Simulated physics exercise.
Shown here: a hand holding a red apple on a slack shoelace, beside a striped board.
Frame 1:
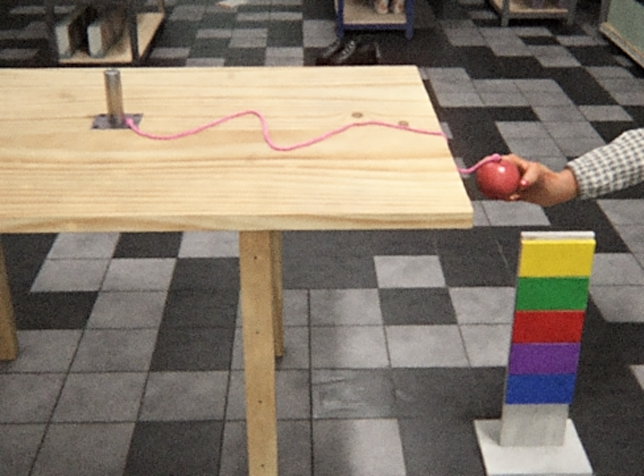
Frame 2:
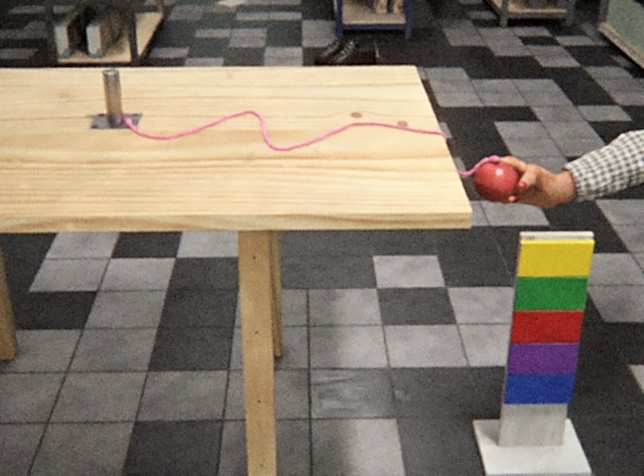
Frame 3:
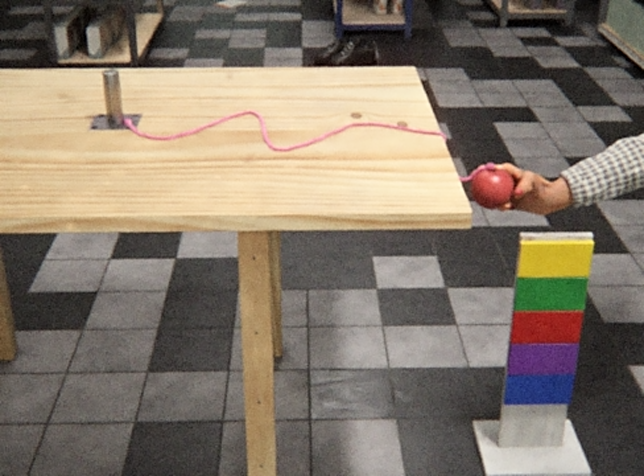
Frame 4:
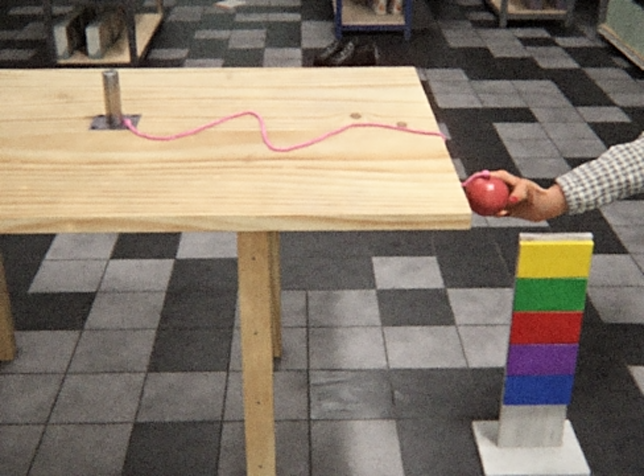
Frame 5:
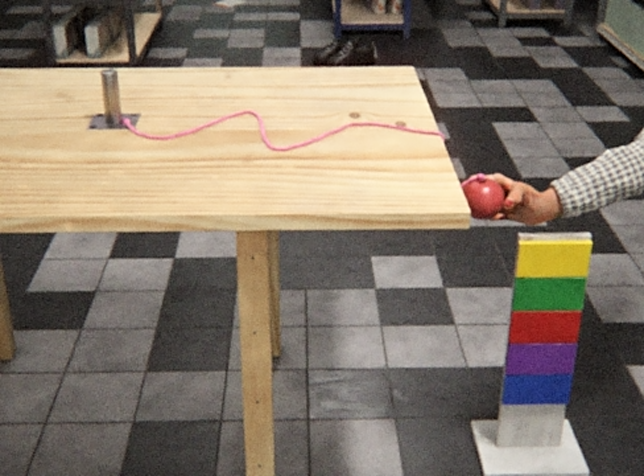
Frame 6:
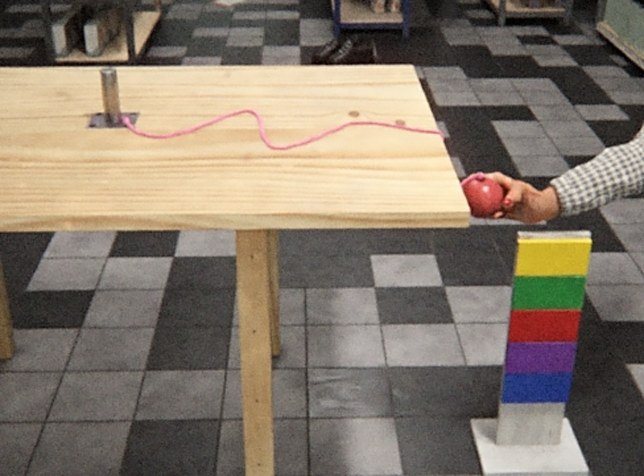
Beside a wooden table, above a striped board, a hand held a red apple attached to a slack pink shoelace and moved it slightly left and down, while the shoelace on the tabletop barely shifted.
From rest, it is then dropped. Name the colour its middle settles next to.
Its middle settles next to blue.
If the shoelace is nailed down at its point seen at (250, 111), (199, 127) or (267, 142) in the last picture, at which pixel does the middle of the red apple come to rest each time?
(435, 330), (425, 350), (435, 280).
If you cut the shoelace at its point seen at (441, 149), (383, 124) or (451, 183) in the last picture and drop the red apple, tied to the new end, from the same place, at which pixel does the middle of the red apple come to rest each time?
Try by try: (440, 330), (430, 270) and (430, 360).
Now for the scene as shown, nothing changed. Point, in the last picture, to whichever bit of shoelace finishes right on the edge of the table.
Look close to (293, 146) - that's the one.
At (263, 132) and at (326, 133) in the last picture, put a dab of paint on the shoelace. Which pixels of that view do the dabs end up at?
The first moves to (374, 129), the second to (435, 180).
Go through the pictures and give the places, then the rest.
The first frame shows red apple (498, 179); yellow (557, 260); green (553, 295); red (549, 327); purple (544, 360); blue (541, 390).
The second frame shows red apple (496, 181); shoelace through (147, 135) (229, 117) (266, 137) (328, 134) (417, 131).
The third frame shows red apple (492, 188).
The fourth frame shows red apple (487, 196); shoelace through (147, 136) (229, 118) (266, 138) (328, 135) (416, 132).
The fifth frame shows red apple (483, 199).
The sixth frame shows red apple (482, 198); shoelace through (145, 134) (227, 116) (264, 136) (326, 133) (414, 130).
A little later, apple near (401, 371); level with blue.
Next, apple near (444, 380); level with blue.
When it is over, apple near (416, 375); level with blue. Its middle rests at the blue band.
